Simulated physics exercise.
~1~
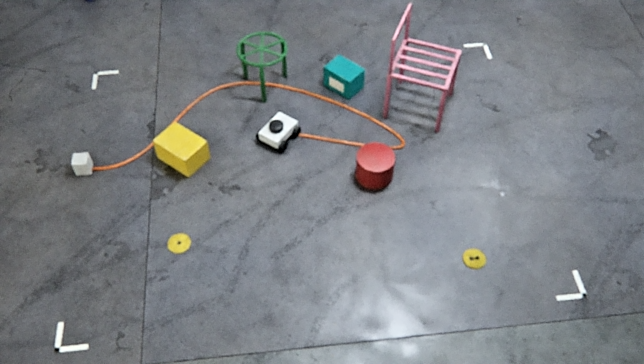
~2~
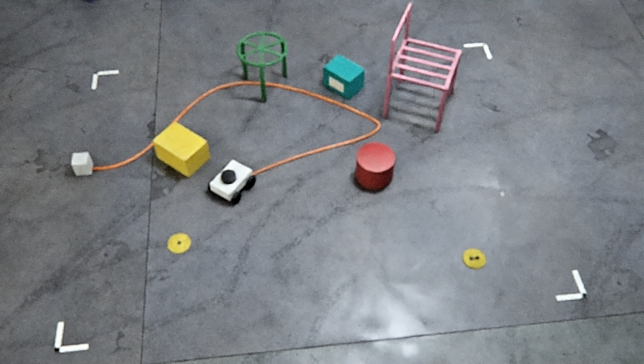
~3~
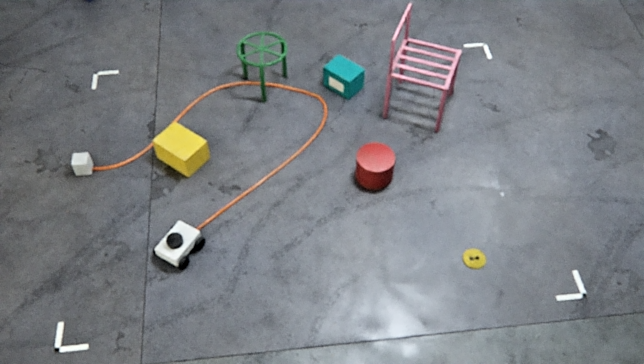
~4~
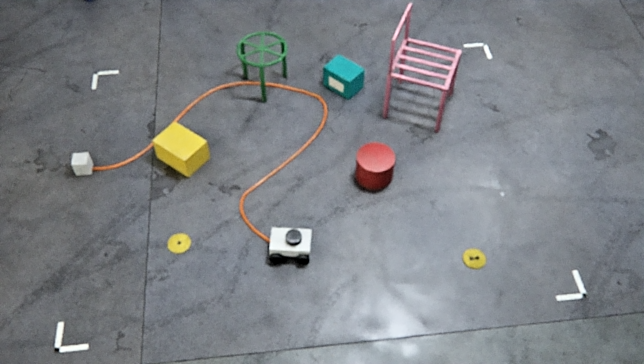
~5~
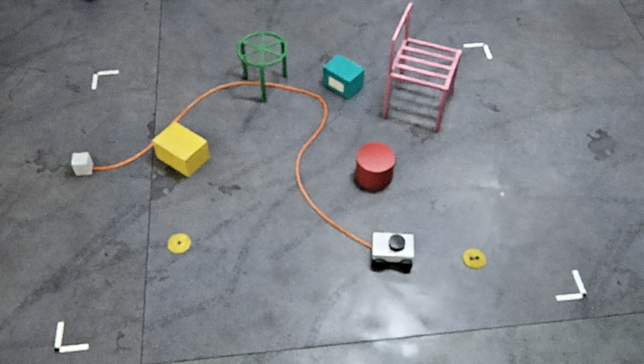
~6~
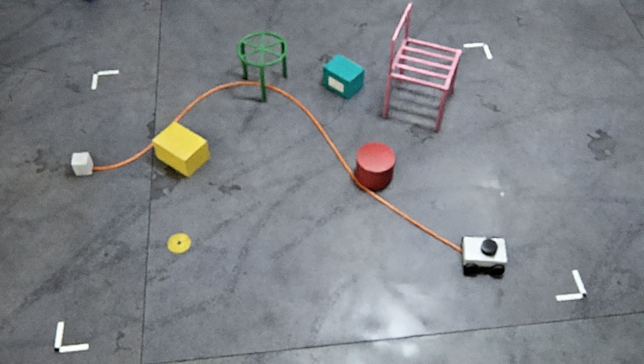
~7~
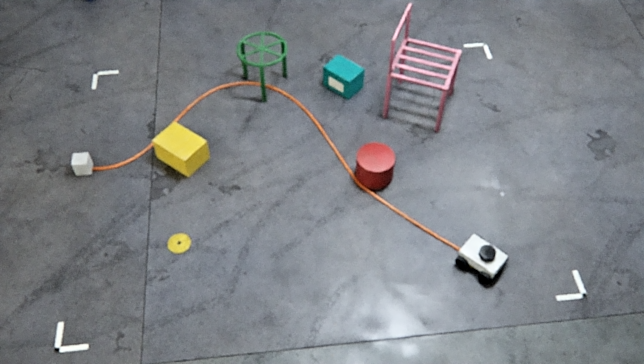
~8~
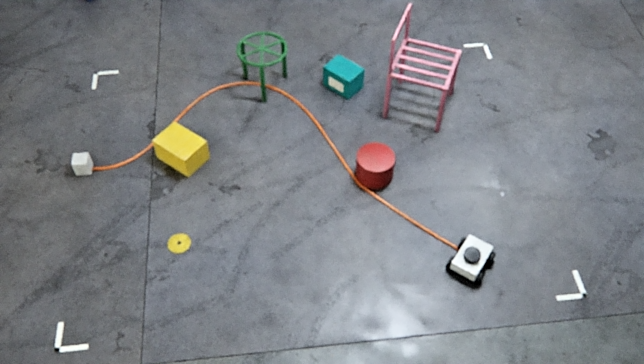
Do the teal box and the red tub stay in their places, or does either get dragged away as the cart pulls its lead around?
Both stay in their places. The teal box is never shifted, and the red tub stays put even with the orange lead running right beside it at the end.
